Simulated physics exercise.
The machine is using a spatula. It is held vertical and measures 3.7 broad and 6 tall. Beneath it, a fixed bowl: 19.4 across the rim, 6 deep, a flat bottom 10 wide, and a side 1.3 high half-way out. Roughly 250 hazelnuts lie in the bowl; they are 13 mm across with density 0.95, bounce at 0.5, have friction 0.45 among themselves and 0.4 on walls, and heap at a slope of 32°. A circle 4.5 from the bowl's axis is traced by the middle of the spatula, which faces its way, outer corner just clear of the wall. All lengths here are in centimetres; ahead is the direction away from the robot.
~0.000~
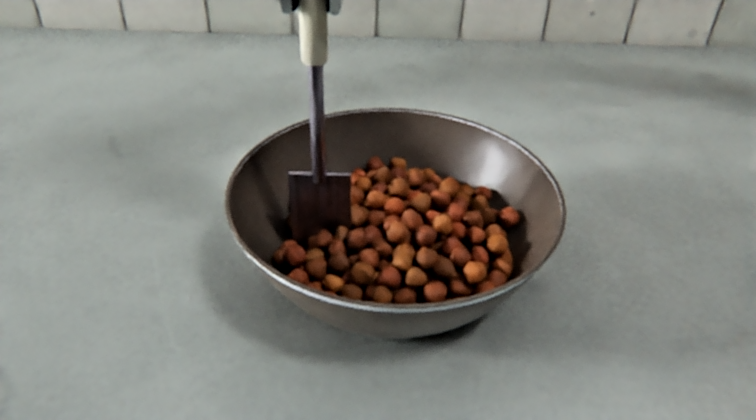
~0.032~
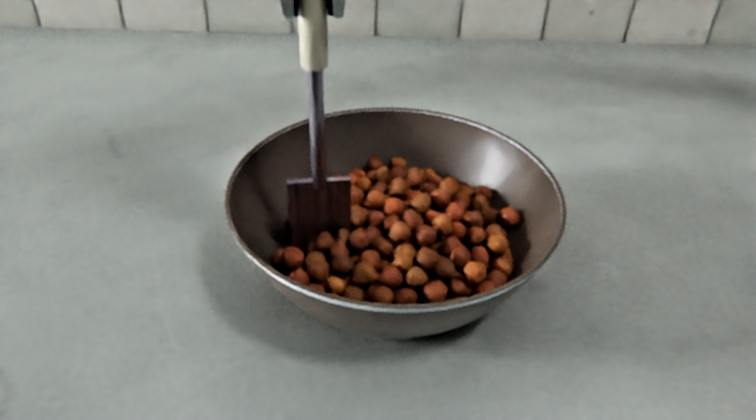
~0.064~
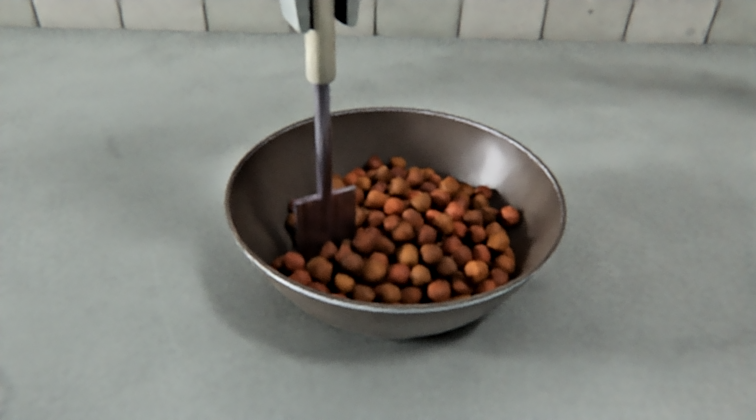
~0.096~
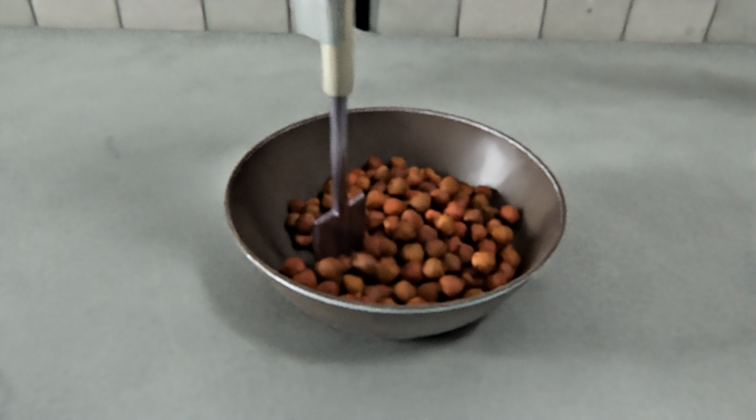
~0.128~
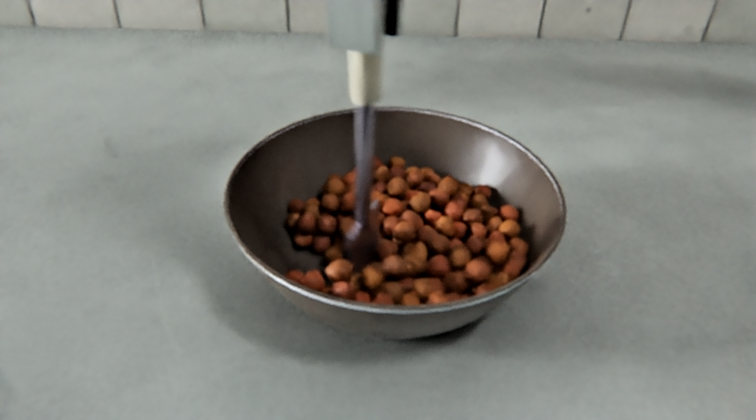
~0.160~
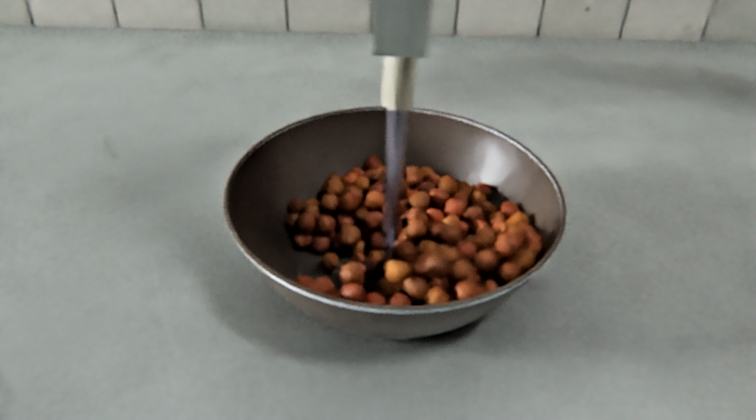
At the start, a machine holds a dark spatula upright at the left side of a metal bowl heaped with reddish-brown nuts. The spatula then sweeps through them toward the near side and rightward, turning edge-on as it goes, and the nuts shift slightly right while some fill in behind it.
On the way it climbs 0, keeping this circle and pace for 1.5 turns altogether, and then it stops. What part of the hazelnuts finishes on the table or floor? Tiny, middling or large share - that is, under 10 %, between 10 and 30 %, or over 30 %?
The share is middling, between 10 and 30 %.
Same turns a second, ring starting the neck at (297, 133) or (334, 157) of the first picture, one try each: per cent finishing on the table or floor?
Close to 25 per cent for the first and close to 5 per cent for the second.
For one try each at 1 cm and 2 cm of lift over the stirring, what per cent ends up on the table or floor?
I'd say some 5 per cent, and some 10 per cent.
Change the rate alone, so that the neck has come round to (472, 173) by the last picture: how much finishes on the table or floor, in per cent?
Around 45 in a hundred.
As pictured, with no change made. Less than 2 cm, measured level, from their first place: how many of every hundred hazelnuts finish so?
Near 5 % of the pieces.
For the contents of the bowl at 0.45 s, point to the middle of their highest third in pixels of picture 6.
(373, 141), roughly.
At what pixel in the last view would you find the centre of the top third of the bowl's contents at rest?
(454, 187).
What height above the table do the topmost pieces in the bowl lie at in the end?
I'd say close to 6.0 centimetres.
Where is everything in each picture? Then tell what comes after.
In the first picture, spatula neck at (319, 152), 0° round; upper third of the load around (405, 221), from x 285 to 510, top at y 165; 253 in the bowl.
In the second picture, spatula neck at (319, 158), 8° round; upper third of the load around (406, 225), from x 280 to 510, top at y 165.
In the third picture, spatula neck at (325, 172), 27° round; upper third of the load around (403, 235), from x 280 to 510, top at y 165.
In the fourth picture, spatula neck at (340, 185), 46° round; upper third of the load around (413, 254), from x 290 to 510, top at y 165.
In the fifth picture, spatula neck at (364, 196), 66° round; upper third of the load around (419, 256), from x 295 to 520, top at y 165.
In the sixth picture, spatula neck at (393, 201), 86° round; upper third of the load around (446, 253), from x 295 to 530, top at y 165; 253 in the bowl.
By 0.45 s, 262° round, highest piece 8 above the table; 235 in the bowl, 12 on the table or floor, 6 in flight or on the tool.
By 0.74 s, 79° round, highest piece 8 above the table; 225 in the bowl, 28 on the table or floor.
By 1.08 s, 180° round, highest piece 6 above the table; 218 in the bowl, 35 on the table or floor.
By 1.78 s, 180° round, highest piece 6 above the table; 218 in the bowl, 35 on the table or floor.
Final count, 218 in the bowl, 35 on the table or floor. That is 14 % on the table or floor.
